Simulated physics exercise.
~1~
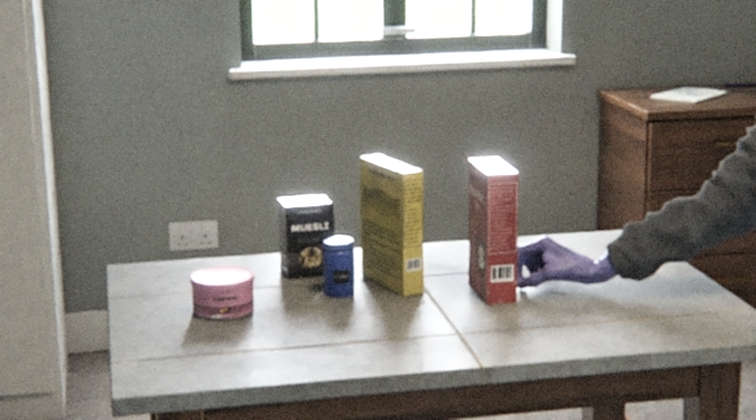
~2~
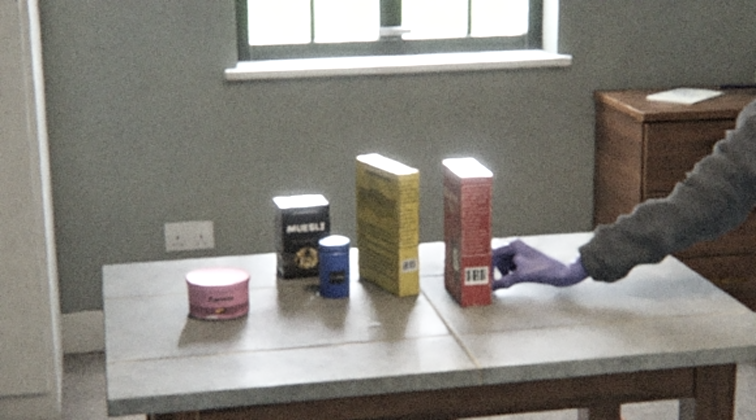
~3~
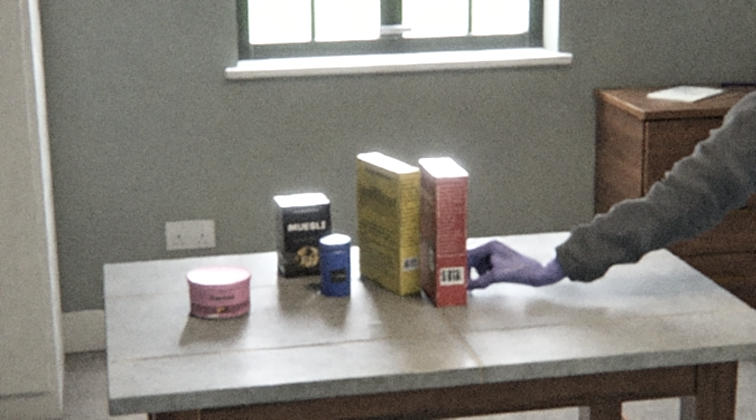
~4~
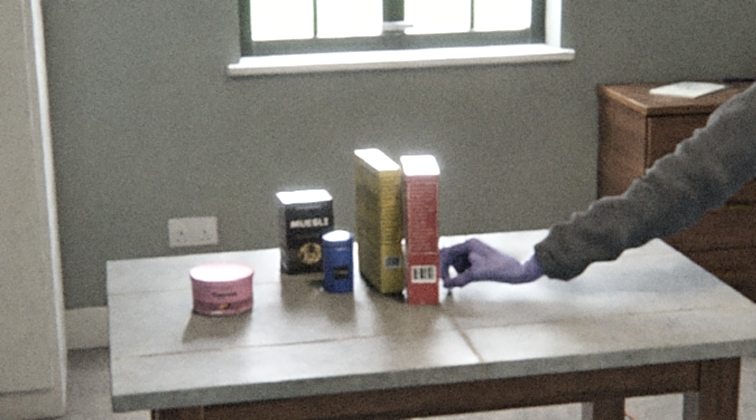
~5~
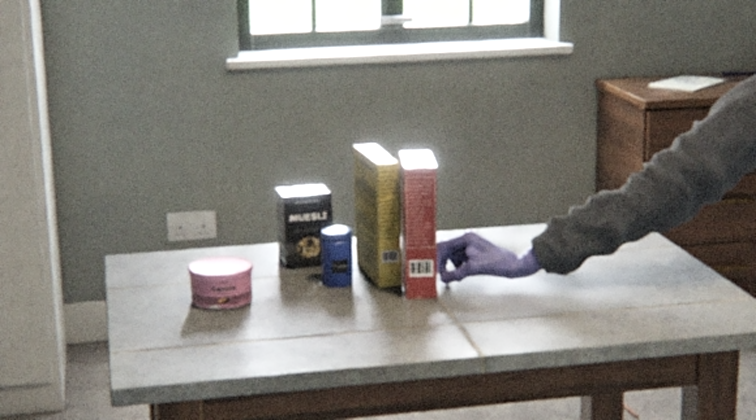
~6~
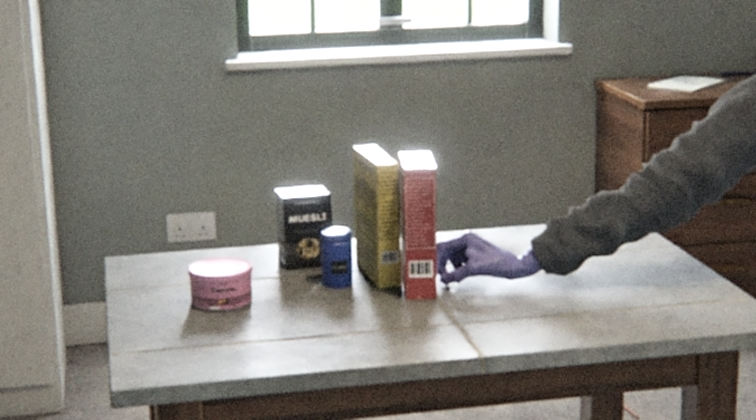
A purple-gloved hand slides the red packet left against the yellow packet, and both stay upright.
